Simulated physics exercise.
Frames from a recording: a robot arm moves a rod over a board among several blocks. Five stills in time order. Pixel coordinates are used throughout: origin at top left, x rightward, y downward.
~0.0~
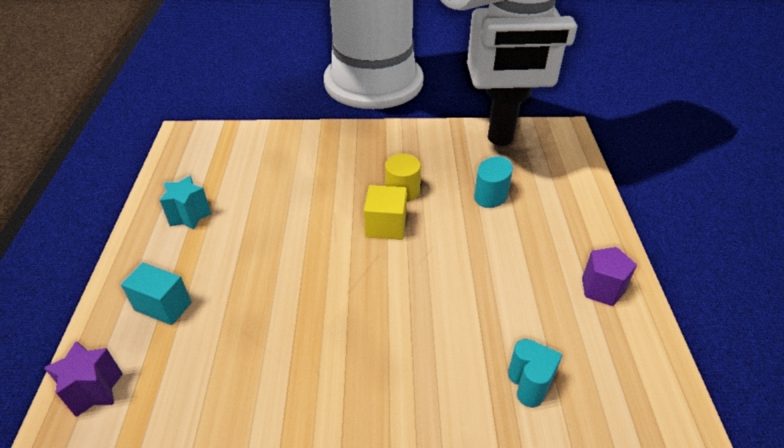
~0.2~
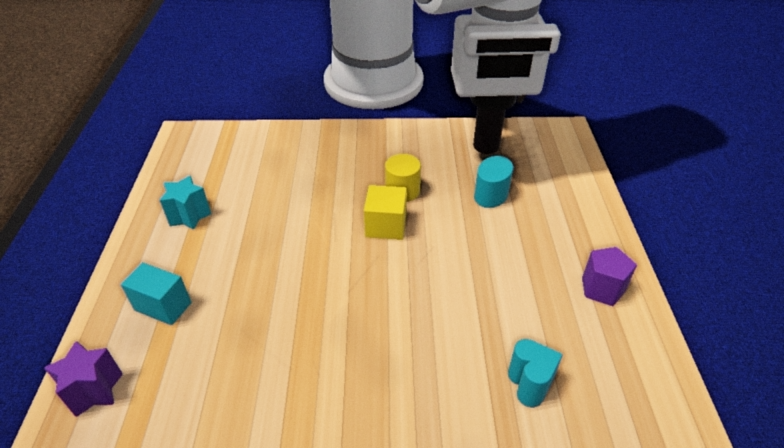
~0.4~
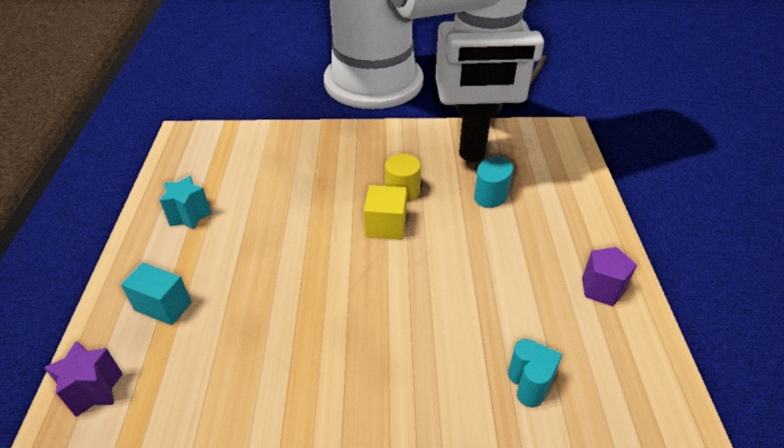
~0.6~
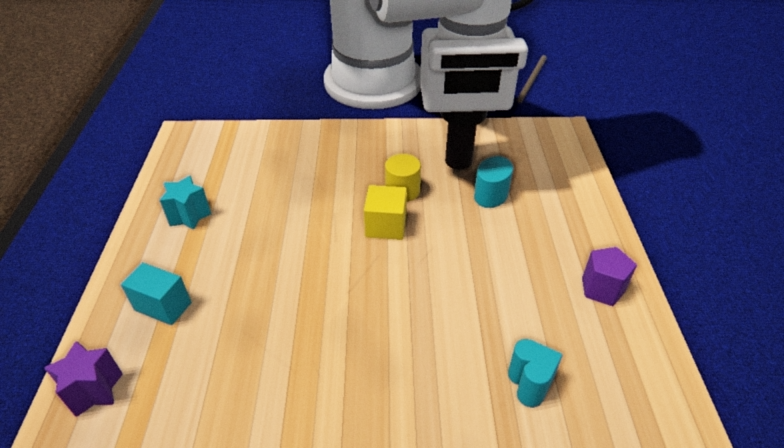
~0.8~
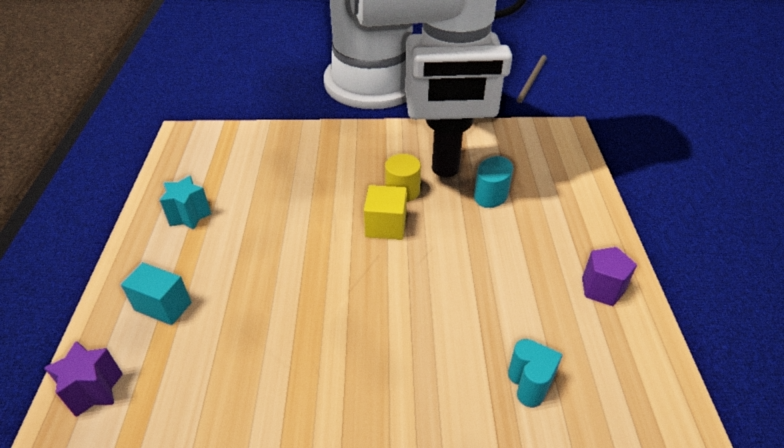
A robot arm with a black rod moves over a light wooden board on a blue surface, seen from above at a fixed angle. A yellow cylinder and yellow cube sit near the upper middle, teal and purple blocks around them on both sides. The rod slides steadily left and slightly nearer, passing behind the teal cylinder into the gap beside the yellow cylinder, while every block stays still.
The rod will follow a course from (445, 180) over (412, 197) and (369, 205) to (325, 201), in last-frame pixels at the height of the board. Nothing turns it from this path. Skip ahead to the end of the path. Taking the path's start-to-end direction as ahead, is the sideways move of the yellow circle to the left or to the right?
To the right.
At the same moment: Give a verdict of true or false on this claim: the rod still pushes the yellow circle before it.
The claim holds.
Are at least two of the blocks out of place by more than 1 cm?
No, that is not how it ends up.
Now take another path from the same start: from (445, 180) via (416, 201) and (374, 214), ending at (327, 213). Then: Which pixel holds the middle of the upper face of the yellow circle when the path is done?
At pixel (354, 166).
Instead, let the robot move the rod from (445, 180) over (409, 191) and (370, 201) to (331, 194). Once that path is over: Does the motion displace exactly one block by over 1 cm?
Final answer: Yes.
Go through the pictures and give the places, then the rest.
Tip of the rod (501, 138), middles of tops, yellow four-sided block (386, 198), yellow circle (403, 164), turquoise oval block (496, 168), in the first frame.
Rod (486, 146), nothing pushed, in the second frame.
Rod (472, 154), nothing pushed, in the third frame.
Rod (459, 162), nothing pushed, in the fourth frame.
Rod (445, 169), yellow four-sided block (386, 198), yellow circle (403, 164), turquoise oval block (496, 168), in the fifth frame.
On the path given first. One third of the way, rod (412, 187); yellow circle (379, 168).
Two thirds of the way, rod (368, 194); yellow four-sided block (382, 201); yellow circle (340, 167).
At the end, rod (324, 190); yellow four-sided block (382, 201); yellow circle (306, 157); turquoise oval block unmoved.
